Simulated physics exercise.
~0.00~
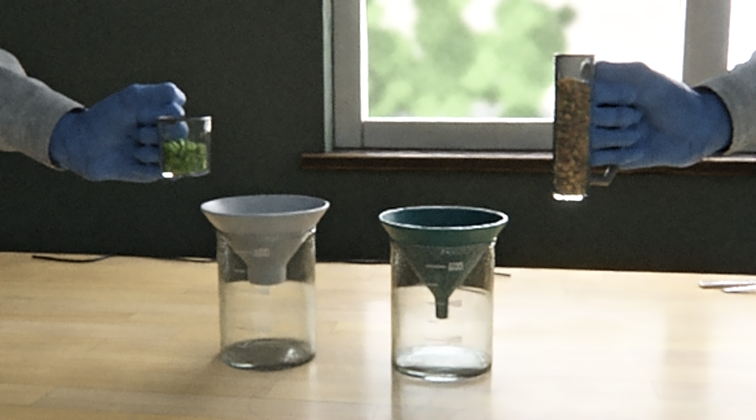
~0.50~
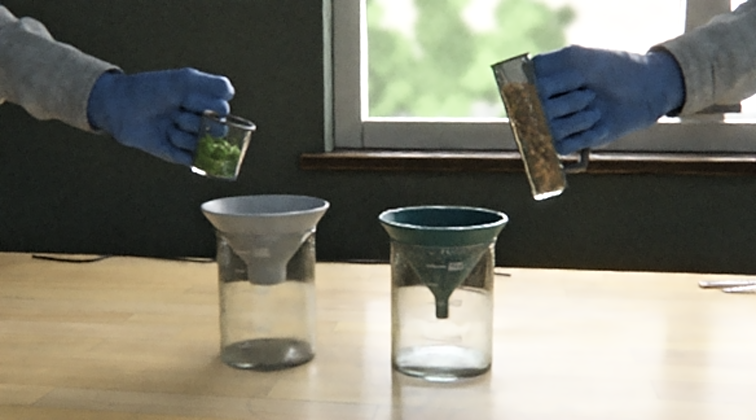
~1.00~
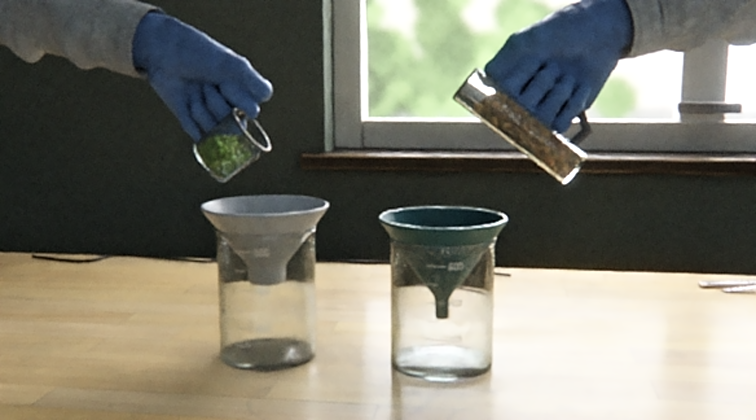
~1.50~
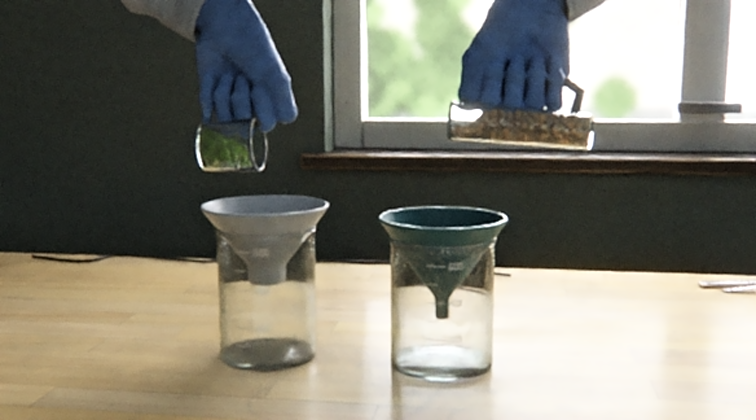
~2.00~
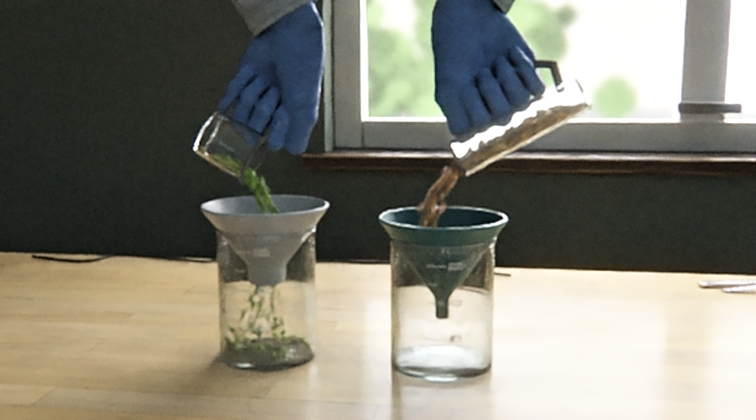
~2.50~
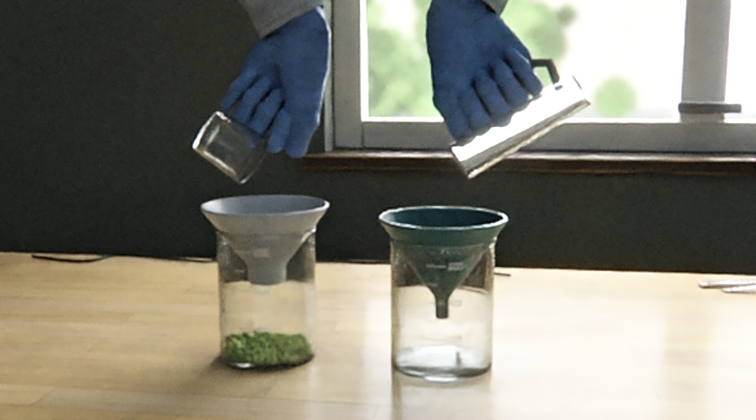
Two blue-gloved hands bring a small clear cup of green bits and a taller clear cup of brown pieces inward over two funnels set in glass jars. The hands turn the cups, leaning them further until both lie on their sides with their contents still inside. Tipped beyond level, the cups begin to pour, green on the left and brown on the right. The green bits fall through the grey funnel and scatter into its jar. Finally, both cups are empty, with a green heap in the left jar, while nearly all the brown load stays jammed in the dark green funnel.
